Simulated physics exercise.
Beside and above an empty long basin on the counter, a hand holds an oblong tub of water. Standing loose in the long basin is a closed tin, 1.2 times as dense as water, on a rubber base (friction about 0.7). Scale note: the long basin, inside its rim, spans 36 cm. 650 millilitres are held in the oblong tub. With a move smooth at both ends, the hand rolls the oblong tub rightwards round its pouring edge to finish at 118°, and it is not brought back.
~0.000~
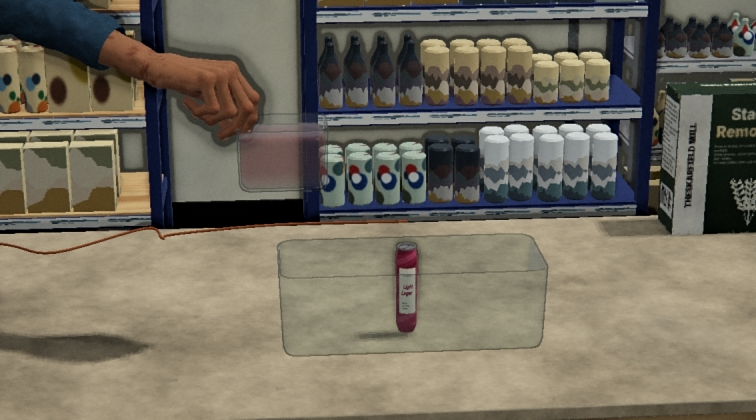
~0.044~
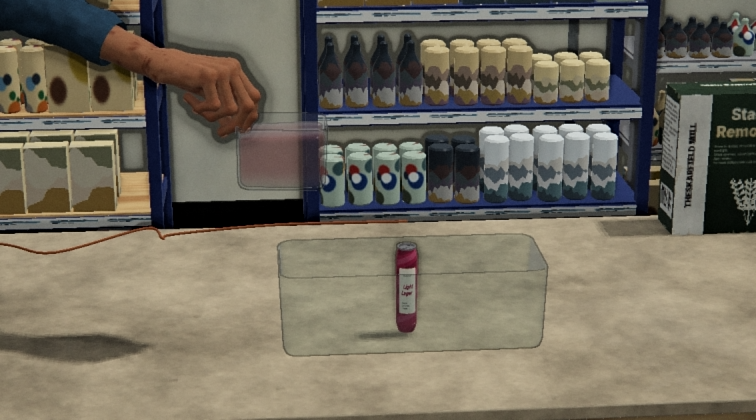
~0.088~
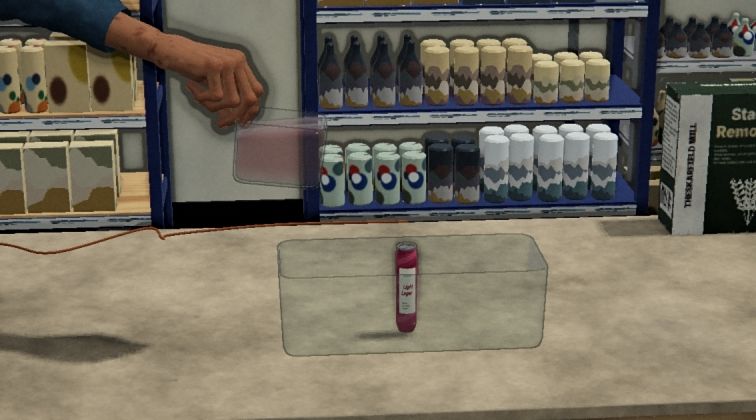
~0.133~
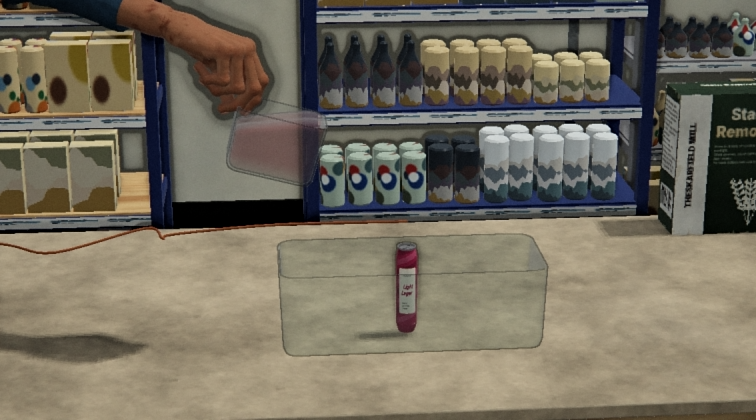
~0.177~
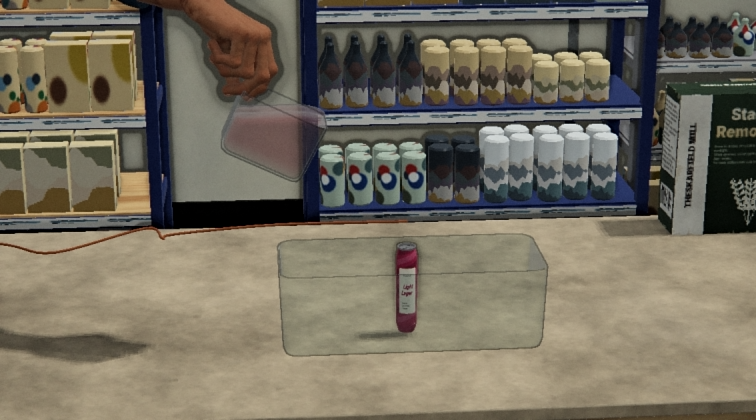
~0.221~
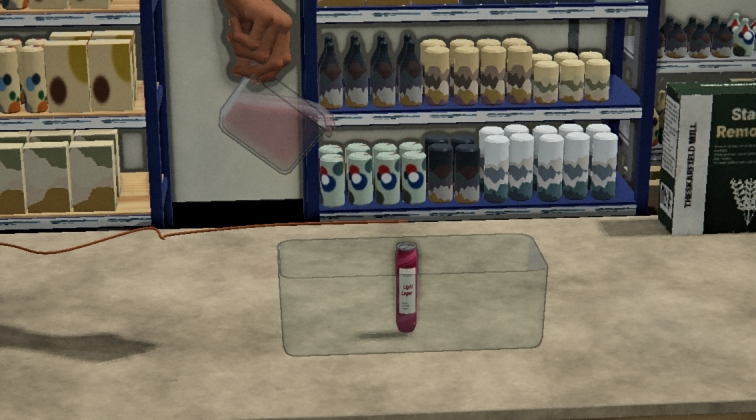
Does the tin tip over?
No, I expect it will stay vertical.
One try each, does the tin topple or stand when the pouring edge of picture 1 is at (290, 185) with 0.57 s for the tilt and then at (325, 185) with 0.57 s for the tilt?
Trial 1 - tin tips; trial 2 - tin tips.
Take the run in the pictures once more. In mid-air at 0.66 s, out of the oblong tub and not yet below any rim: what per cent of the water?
Airborne share: Near 24 %.
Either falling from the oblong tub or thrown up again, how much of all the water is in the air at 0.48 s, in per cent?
Roughly 58 %.
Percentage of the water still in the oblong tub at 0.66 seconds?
I reckon near 2 per cent still sits there.
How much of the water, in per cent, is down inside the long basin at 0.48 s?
About 6%.
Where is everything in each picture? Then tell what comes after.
The first picture shows tilt 0°; pouring edge (326, 123); surface from (239, 132) to (325, 130); the long basin's rim runs from (279, 260) to (539, 253); the tin's top is at (407, 250).
The second picture shows tilt 2°; pouring edge (326, 123); surface from (239, 132) to (324, 128).
The third picture shows tilt 7°; pouring edge (326, 123); surface from (238, 129) to (324, 123).
The fourth picture shows tilt 15°; pouring edge (325, 123); surface from (235, 123) to (325, 118).
The fifth picture shows tilt 26°; pouring edge (325, 124); surface from (231, 114) to (325, 117); 2 per cent is over the edge.
The sixth picture shows tilt 39°; pouring edge (324, 124); surface from (228, 103) to (321, 115); 5 per cent is over the edge.
After 0.48 s the tilt is 110° and 35 per cent is still to pour; the tin stands where it began.
After 0.66 s the tilt is 118° and 2 per cent is still to pour; the tin stands where it began.
After 0.86 s the tilt is 118° and 0 per cent is still to pour; the tin stands where it began.
After 1.07 s the tilt is 118° and 0 per cent is still to pour; the tin stands where it began.
In the end the tin stands where it began.
